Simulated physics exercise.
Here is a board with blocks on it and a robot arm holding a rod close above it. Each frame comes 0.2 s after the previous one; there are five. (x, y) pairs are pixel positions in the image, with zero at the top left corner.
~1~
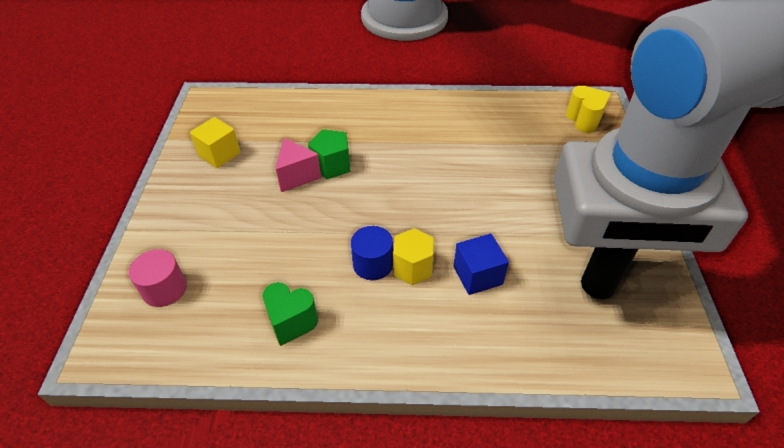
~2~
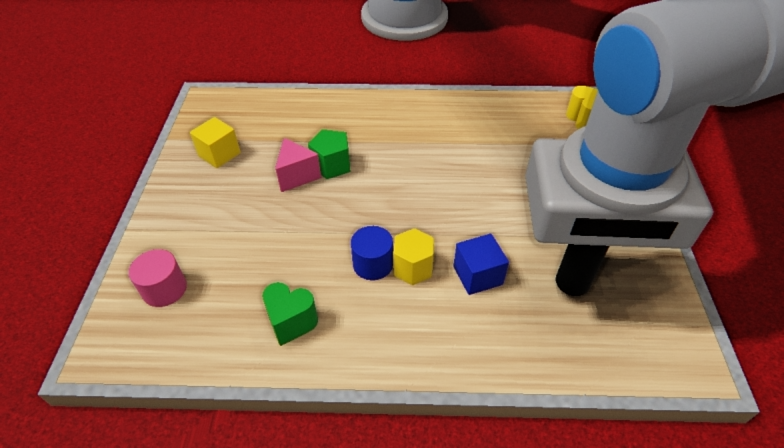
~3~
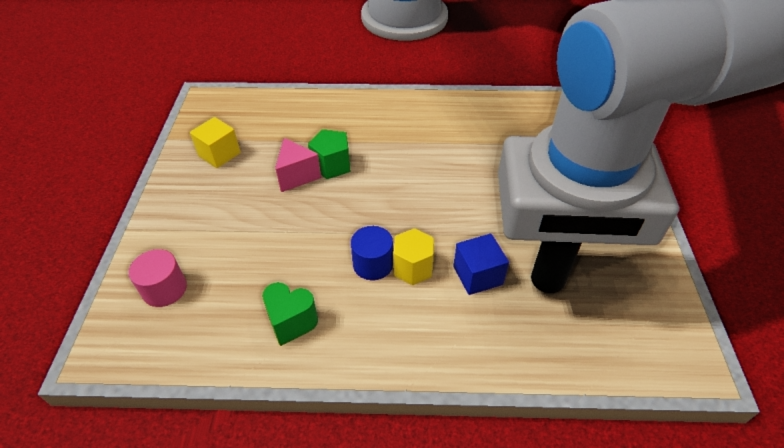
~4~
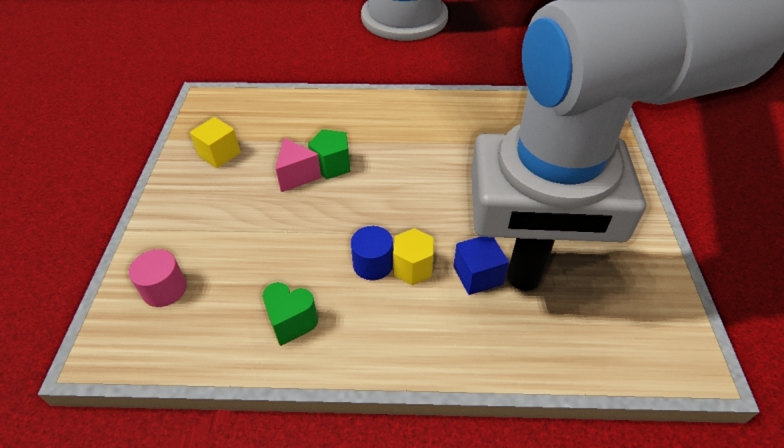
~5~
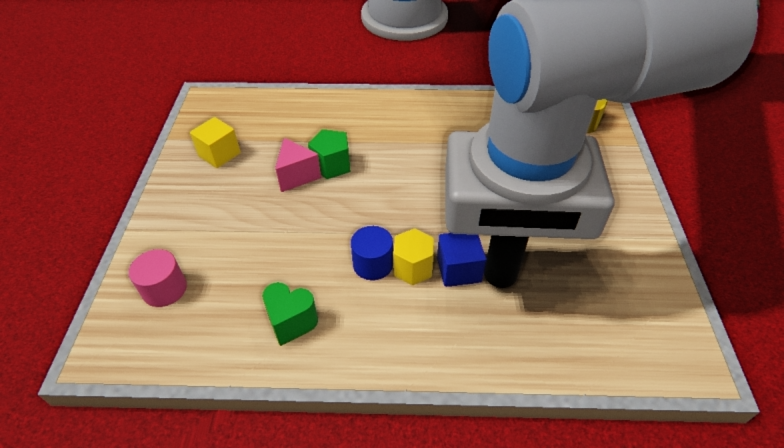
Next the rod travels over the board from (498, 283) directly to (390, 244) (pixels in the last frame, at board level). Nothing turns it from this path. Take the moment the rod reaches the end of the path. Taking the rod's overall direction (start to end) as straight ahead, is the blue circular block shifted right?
Short answer: No.
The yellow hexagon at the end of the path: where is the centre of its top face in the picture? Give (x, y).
Around pixel (324, 198).
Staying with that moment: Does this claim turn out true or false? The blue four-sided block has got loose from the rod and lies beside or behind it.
The statement is incorrect.
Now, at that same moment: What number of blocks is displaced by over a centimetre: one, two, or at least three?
My answer is three or more.
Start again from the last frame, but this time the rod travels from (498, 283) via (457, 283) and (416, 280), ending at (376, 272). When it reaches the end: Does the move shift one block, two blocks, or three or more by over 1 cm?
Total moved: Three or more.
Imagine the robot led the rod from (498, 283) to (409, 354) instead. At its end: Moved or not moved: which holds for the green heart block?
Once the path ends, it is where it was.
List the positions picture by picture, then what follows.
Rod tip (598, 285); block tops, blue circular block (372, 241); yellow hexagon (414, 245); blue four-sided block (482, 252), in the first picture.
Rod (572, 283); blocks unchanged, in the second picture.
Rod (548, 280); blocks unchanged, in the third picture.
Rod (524, 277); blocks unchanged, in the fourth picture.
Rod (501, 275); blue circular block (372, 241); yellow hexagon (414, 245); blue four-sided block (462, 246), in the fifth picture.
The first path, step by step. One third of the way, rod (461, 261); blue circular block (346, 237); yellow hexagon (387, 233); blue four-sided block (426, 232).
Two thirds of the way, rod (425, 249); blue circular block (315, 232); yellow hexagon (354, 217); blue four-sided block (392, 218), turned 15° clockwise.
At the end, rod (390, 236); blue circular block (310, 231); yellow hexagon (324, 198); blue four-sided block (360, 204), turned 25° clockwise.
